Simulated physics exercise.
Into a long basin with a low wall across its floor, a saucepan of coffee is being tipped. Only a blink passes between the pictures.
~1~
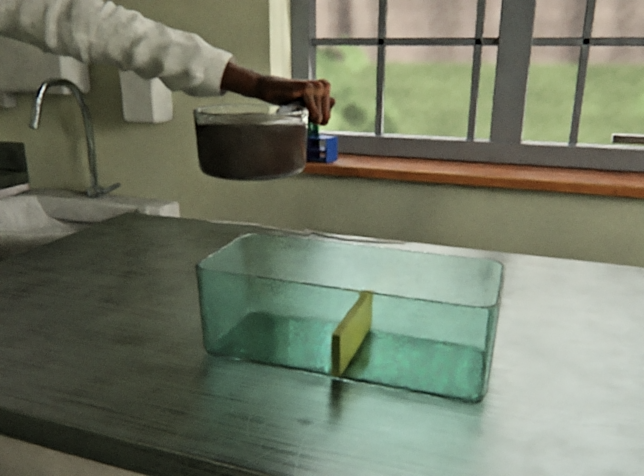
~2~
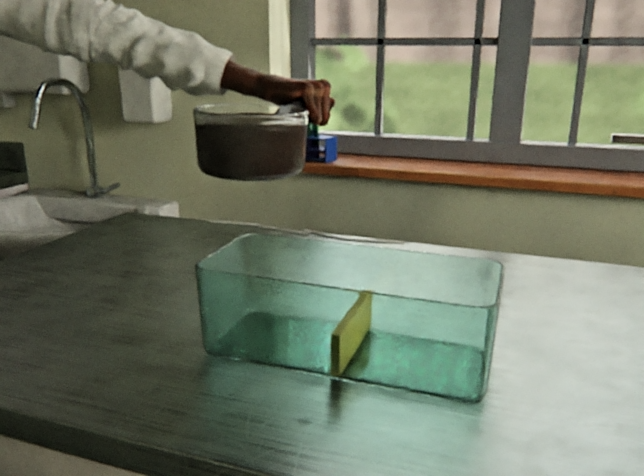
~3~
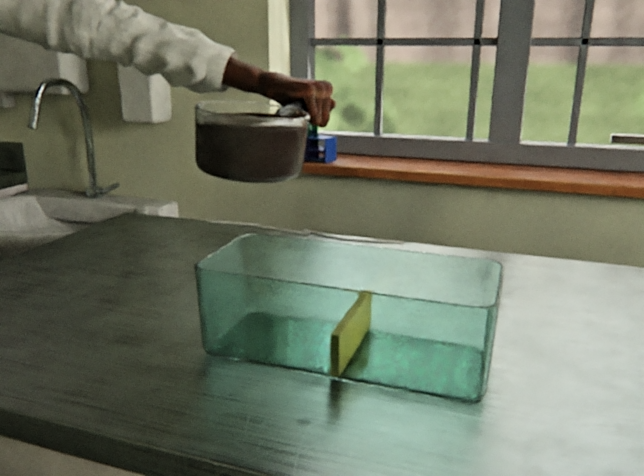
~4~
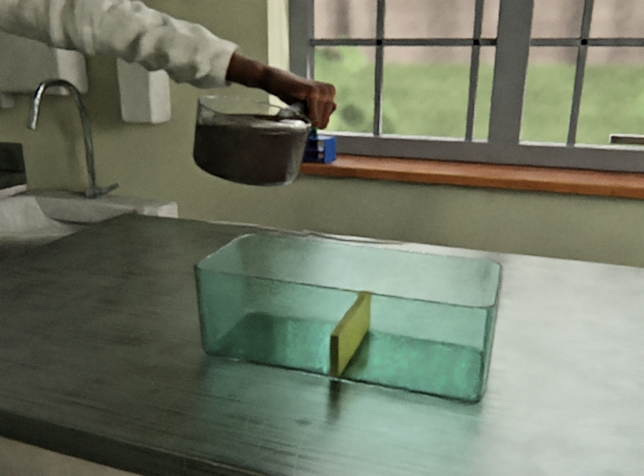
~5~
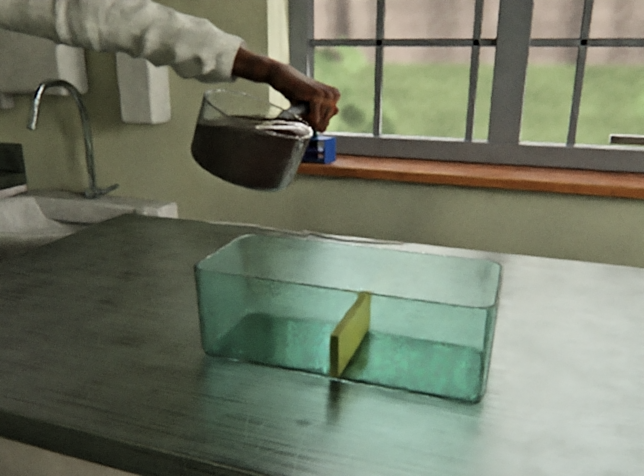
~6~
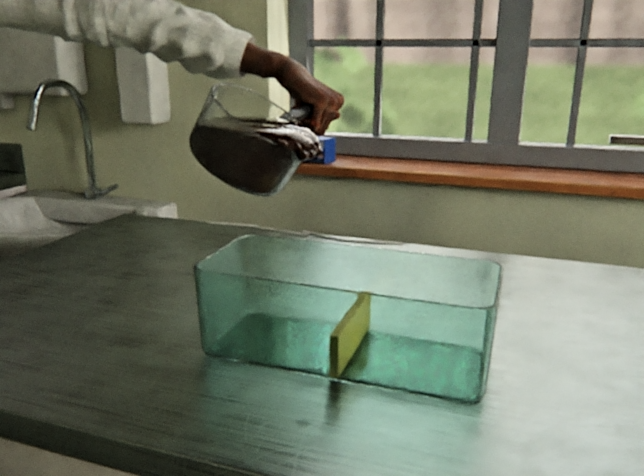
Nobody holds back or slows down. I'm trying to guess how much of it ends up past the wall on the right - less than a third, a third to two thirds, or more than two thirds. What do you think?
I'd say a third to two thirds.
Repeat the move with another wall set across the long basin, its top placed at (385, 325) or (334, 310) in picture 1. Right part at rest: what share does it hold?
In order, near 5 and 70 in a hundred.
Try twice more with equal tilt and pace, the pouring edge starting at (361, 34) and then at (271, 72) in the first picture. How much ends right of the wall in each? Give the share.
90 % and 10 %.
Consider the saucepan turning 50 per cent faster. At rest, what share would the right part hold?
It comes to some 25 per cent.
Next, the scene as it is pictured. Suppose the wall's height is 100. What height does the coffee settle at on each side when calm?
30 left, 30 right, give or take.
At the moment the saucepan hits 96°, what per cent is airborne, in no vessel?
Near 40 parts in a hundred.
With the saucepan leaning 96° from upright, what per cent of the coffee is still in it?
Roughly 25 %.
A moment on, the saucepan is tipped on its side and 25 per cent is still to pour, 10 is left of the wall and 26 right of it.
Next, the saucepan is tipped right over and 3 per cent is still to pour, 49 is left of the wall and 42 right of it.
Then the saucepan is tipped right over and 0 per cent is still to pour, 55 is left of the wall and 43 right of it.
Later the saucepan is tipped right over and 0 per cent is still to pour, 55 is left of the wall and 43 right of it.
Finally, 55 per cent lies left of the wall, 43 right of it and 1 outside.
